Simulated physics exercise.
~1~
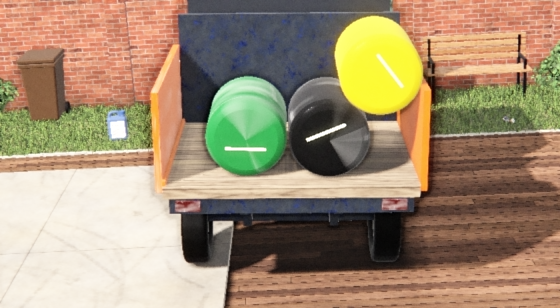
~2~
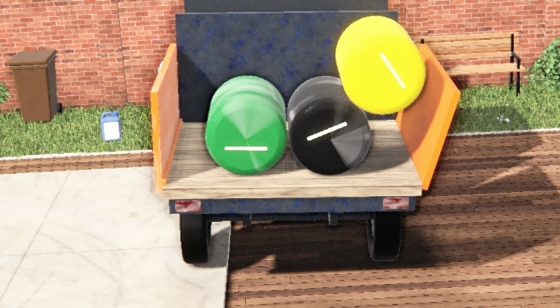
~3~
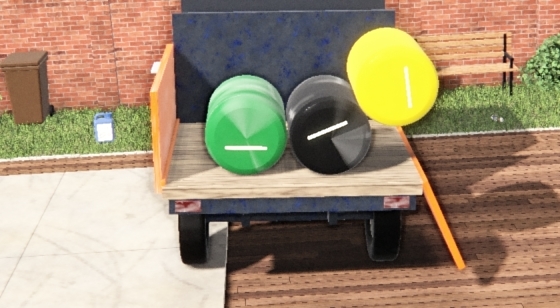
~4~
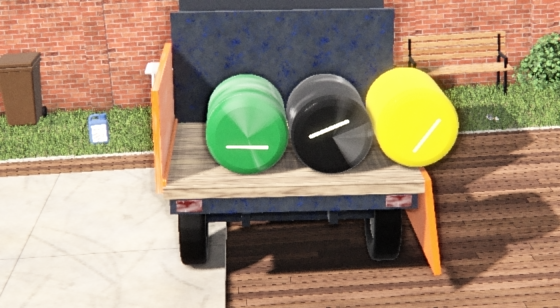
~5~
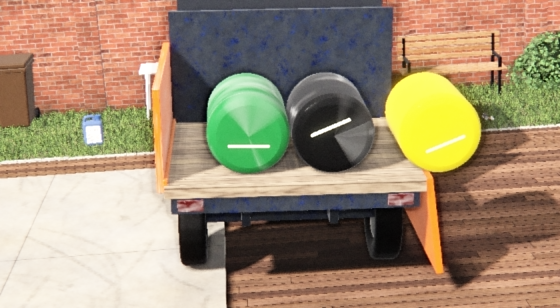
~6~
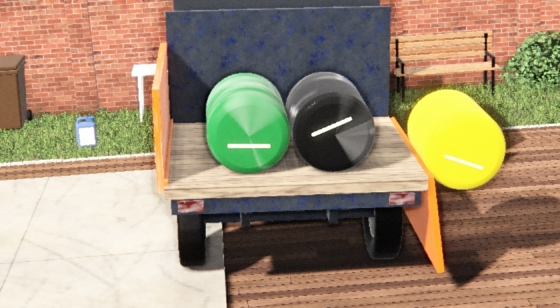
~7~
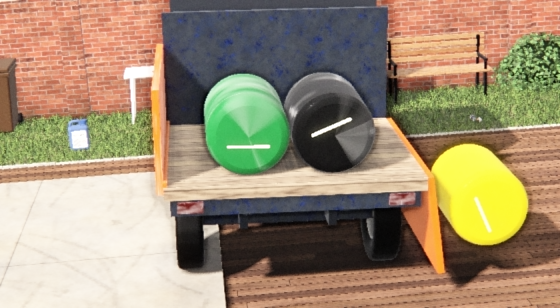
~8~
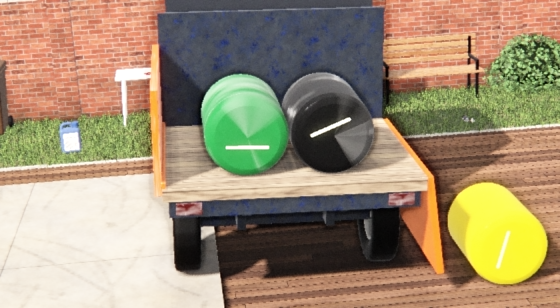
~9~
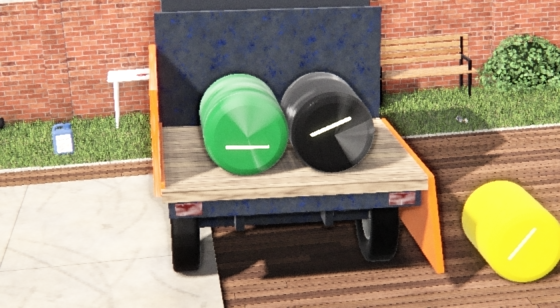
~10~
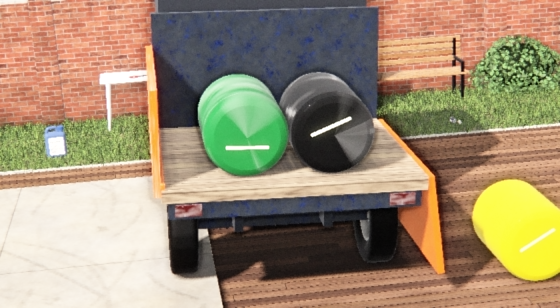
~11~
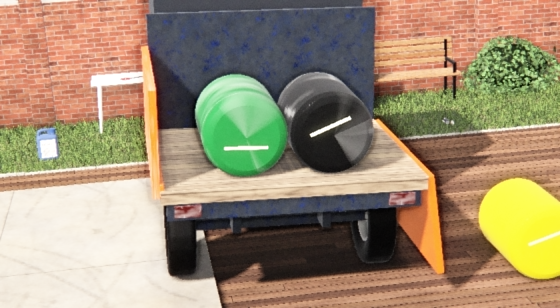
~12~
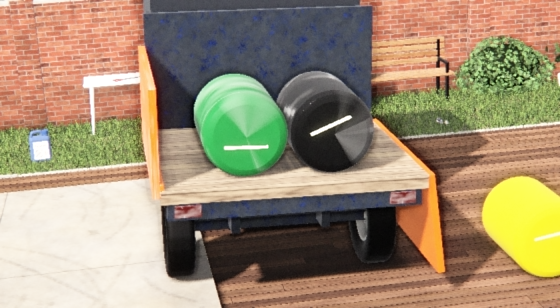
The orange board on the right side of a parked truck's flatbed swung down, and the yellow roll dropped off that edge onto the ground and rolled away to the right, while the green and black ones stayed put on the deck.
